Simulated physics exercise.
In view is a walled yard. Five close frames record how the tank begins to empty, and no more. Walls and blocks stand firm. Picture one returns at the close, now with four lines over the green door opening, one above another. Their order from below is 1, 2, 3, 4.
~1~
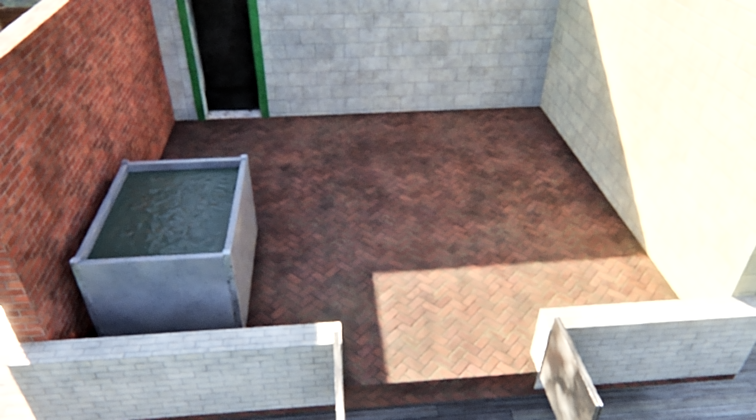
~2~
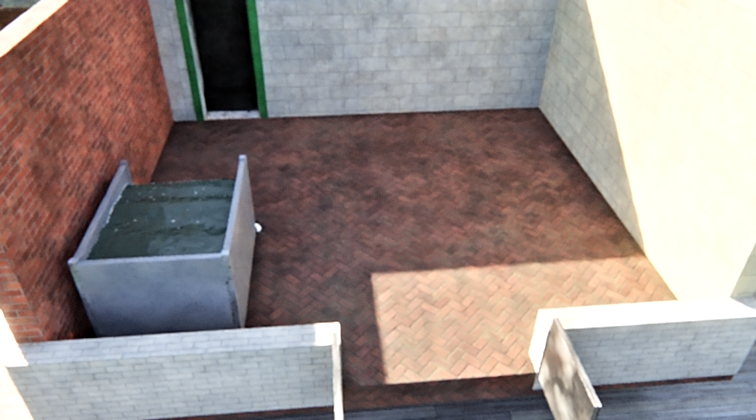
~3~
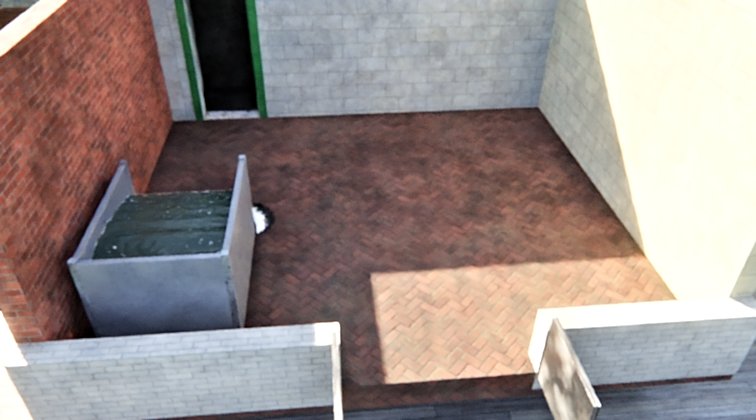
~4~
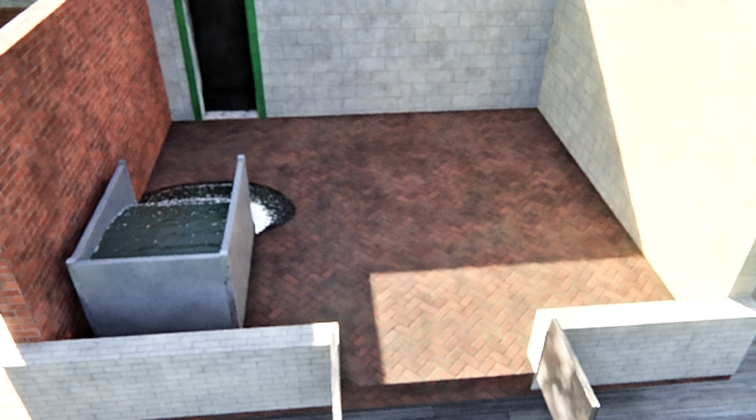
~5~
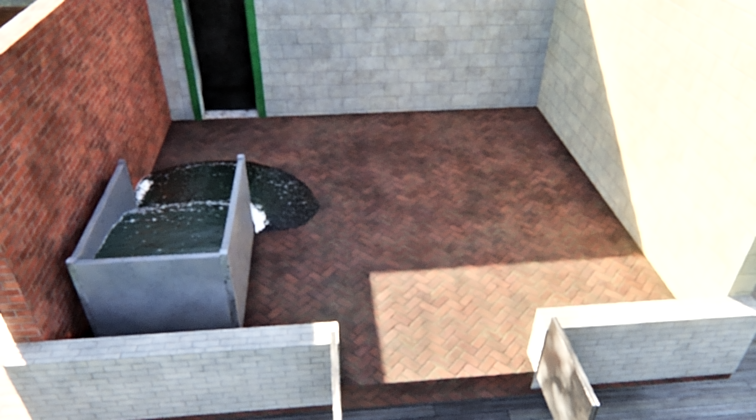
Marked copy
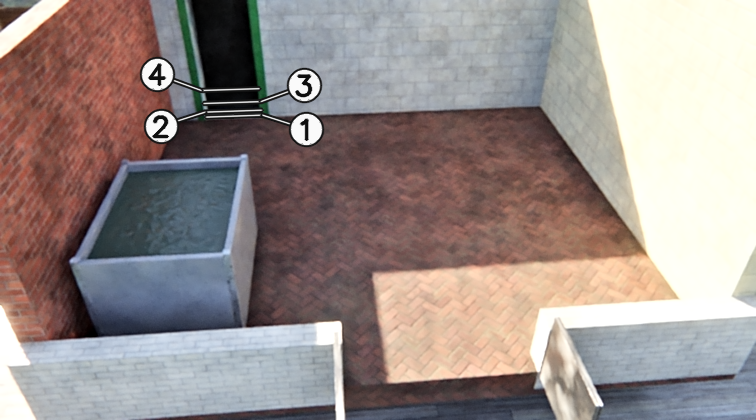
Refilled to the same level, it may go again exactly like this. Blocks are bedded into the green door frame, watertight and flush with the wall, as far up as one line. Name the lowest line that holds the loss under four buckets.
4 will do.
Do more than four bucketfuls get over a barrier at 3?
Yes, it does.
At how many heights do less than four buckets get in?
One of them.
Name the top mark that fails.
That is mark 3.
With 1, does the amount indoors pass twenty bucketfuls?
Yes.
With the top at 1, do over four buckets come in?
Yes, that goes wrong.
On the marked copy, 1 at (234, 116); 2 at (233, 111); 3 at (232, 102); 4 at (230, 89); from the bottom up 1, 2, 3, 4.
Choosing 1, dozens of bucketfuls pour in.
Choosing 2, dozens of bucketfuls pour in.
Choosing 3, about 10 bucketfuls get in.
Choosing 4, a splash gets over, under a bucket.
